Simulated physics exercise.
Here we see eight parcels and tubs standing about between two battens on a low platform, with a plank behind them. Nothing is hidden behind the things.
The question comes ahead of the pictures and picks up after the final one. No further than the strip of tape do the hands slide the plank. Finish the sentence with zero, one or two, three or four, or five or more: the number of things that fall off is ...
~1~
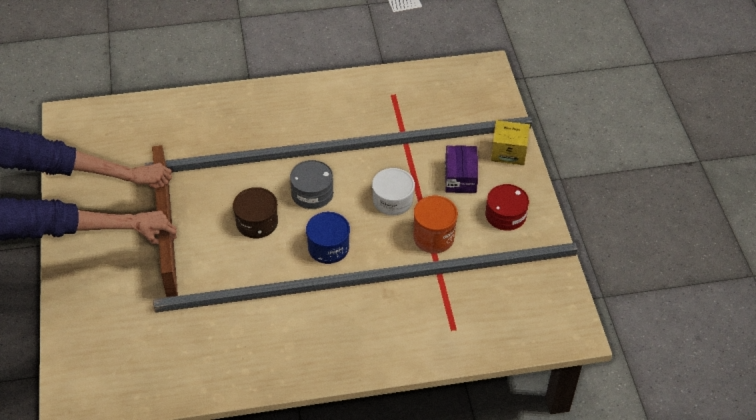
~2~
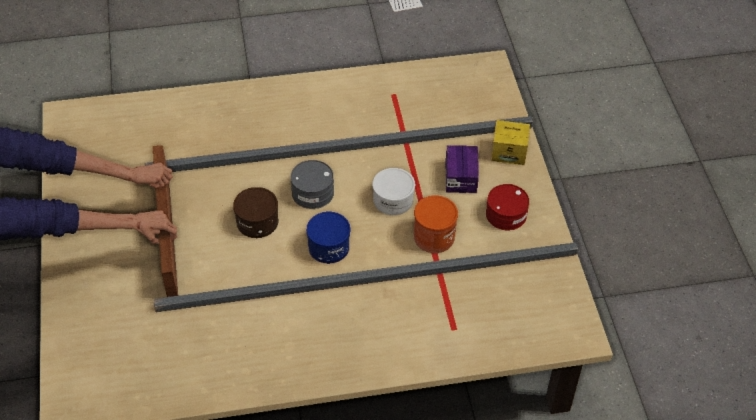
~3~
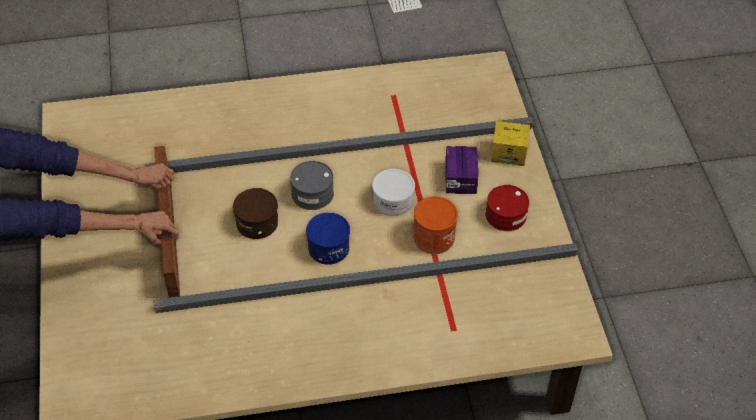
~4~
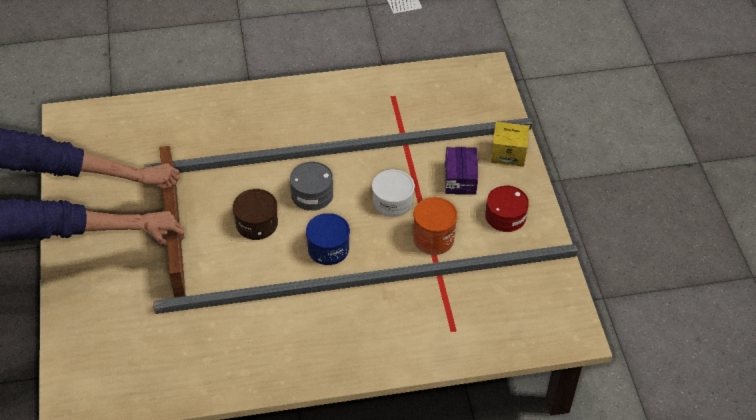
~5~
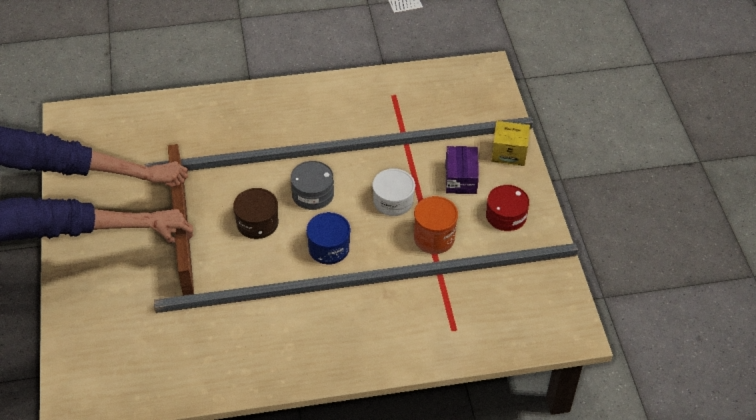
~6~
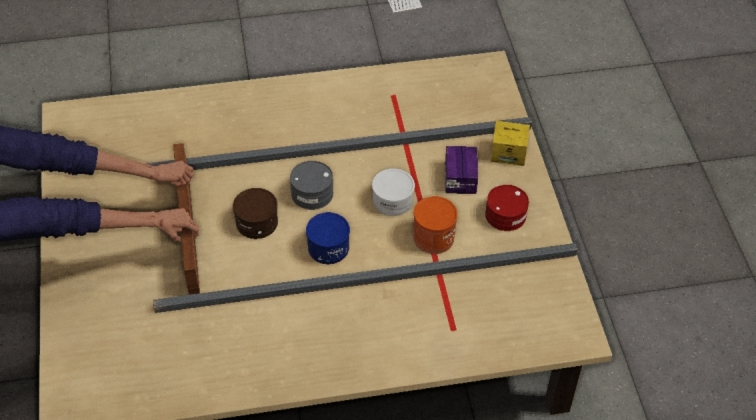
The number of things that fall off is zero.
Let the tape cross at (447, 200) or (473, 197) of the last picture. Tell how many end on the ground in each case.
In order, 0 and 2.
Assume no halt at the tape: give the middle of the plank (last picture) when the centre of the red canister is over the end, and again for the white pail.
About (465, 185), and (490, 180) for the other.
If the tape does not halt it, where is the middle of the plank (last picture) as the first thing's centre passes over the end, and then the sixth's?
Roughly (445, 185) for the earlier crossing, roughly (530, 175) for the later one.
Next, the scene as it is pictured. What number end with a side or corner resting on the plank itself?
Contact count: 3.
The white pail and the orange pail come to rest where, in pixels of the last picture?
In the last picture the white pail sits at (479, 180) while the orange pail sits at (493, 221).
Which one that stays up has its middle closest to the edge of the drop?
It's the yellow box that ends nearest.
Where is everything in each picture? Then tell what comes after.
The first picture shows yellow box (510, 143); red canister (507, 207); purple parcel (462, 169); plank (165, 221); tape (421, 203).
The second picture shows red canister (507, 207); plank (165, 221).
The third picture shows purple parcel (462, 170); white pail (393, 193).
The fourth picture shows yellow box (510, 144); brown pail (256, 215).
The fifth picture shows red canister (507, 208); grey canister (312, 185).
The sixth picture shows yellow box (510, 143); red canister (507, 208); purple parcel (461, 170); plank (186, 219); tape (421, 203).
Soon after, none off yet; yellow box at rest near (510, 143); red canister at rest near (507, 208); purple parcel at rest near (461, 170).
In the end, the number that fall off is zero.
